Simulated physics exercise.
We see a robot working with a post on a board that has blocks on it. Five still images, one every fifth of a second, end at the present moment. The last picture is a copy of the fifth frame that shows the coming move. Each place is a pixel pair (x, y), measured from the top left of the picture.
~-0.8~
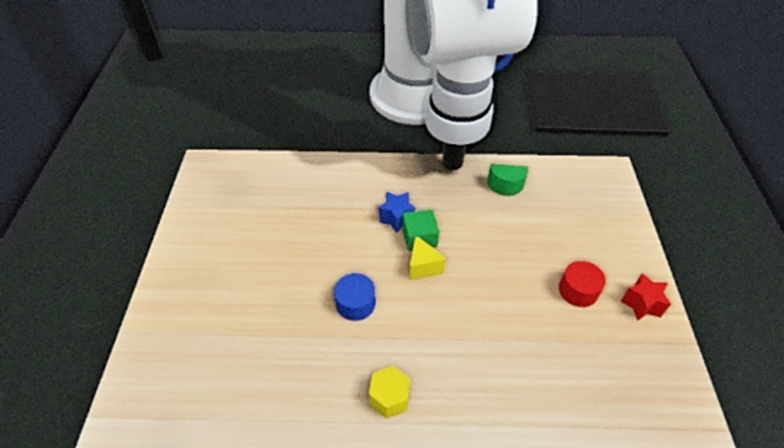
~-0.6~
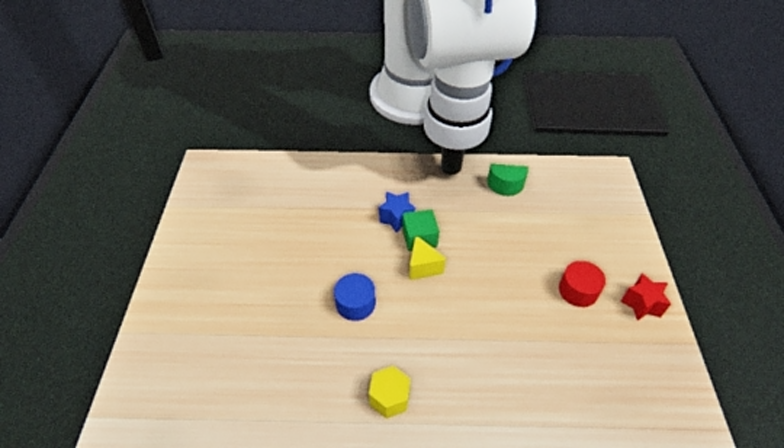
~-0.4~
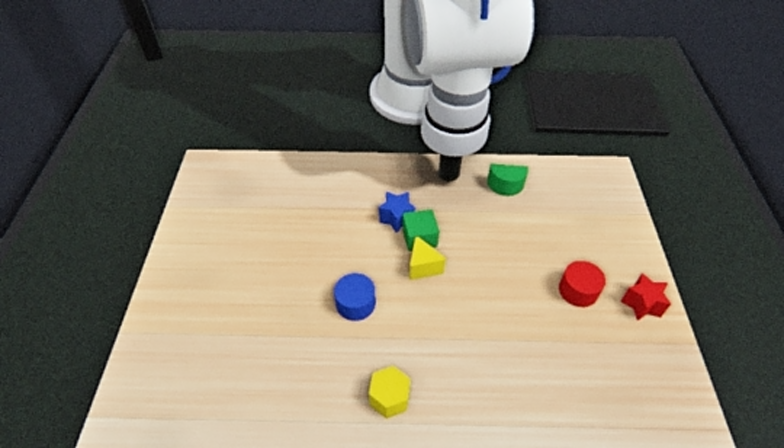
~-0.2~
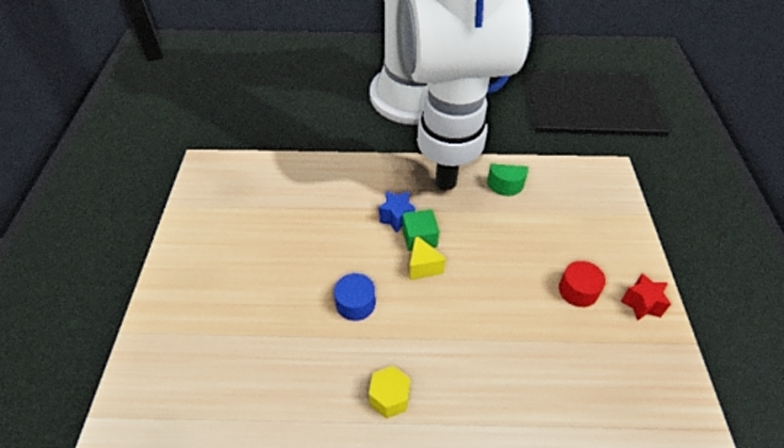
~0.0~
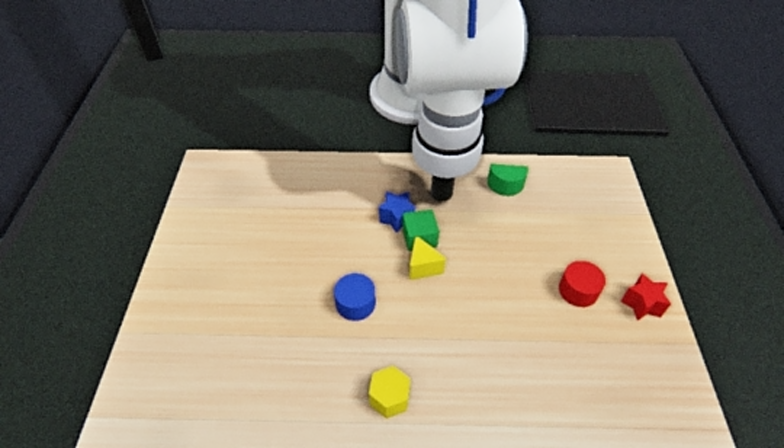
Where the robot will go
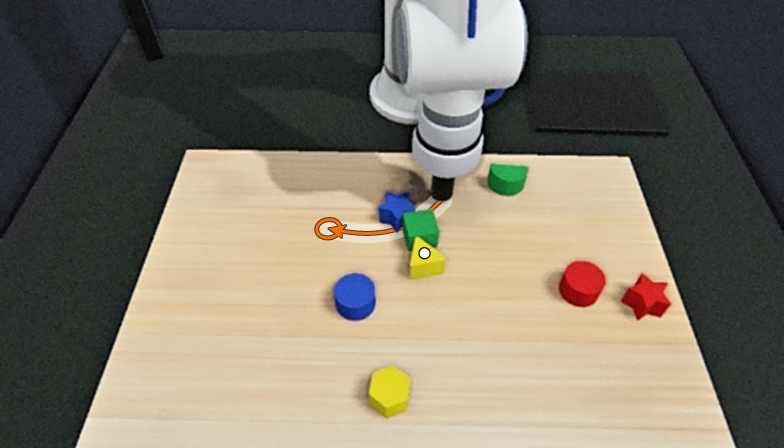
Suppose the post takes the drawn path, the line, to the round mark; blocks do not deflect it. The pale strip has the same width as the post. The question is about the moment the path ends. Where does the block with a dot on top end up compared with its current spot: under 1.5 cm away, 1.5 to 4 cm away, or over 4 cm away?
It will fall in the lowest band, under 1.5 cm.
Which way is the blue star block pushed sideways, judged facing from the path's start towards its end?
The answer is right: Facing from the path's start to its end, that's where the blue star block shifts.
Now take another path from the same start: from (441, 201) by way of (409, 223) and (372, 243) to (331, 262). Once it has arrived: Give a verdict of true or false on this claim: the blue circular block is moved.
That is false.
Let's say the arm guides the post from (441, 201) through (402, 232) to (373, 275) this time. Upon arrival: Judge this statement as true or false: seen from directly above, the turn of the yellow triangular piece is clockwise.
That claim is false.
Drawn move, from (441, 201) through (412, 223) and (371, 233) to (328, 229); the dot is on the yellow triangular piece.
On the path given first. One third of the way, post (412, 216); blue star block (388, 205), turned 25° clockwise; green four-sided block (416, 229); yellow triangular piece (425, 258), turned 15° anticlockwise.
Two thirds of the way, post (371, 226); blue star block (354, 204), turned 65° clockwise; green four-sided block (412, 233); yellow triangular piece (426, 261), turned 25° anticlockwise.
At the end, post (328, 222); blue star block (335, 195), turned 120° clockwise; green four-sided block (412, 233); yellow triangular piece (426, 261), turned 25° anticlockwise; green D-shaped block still.
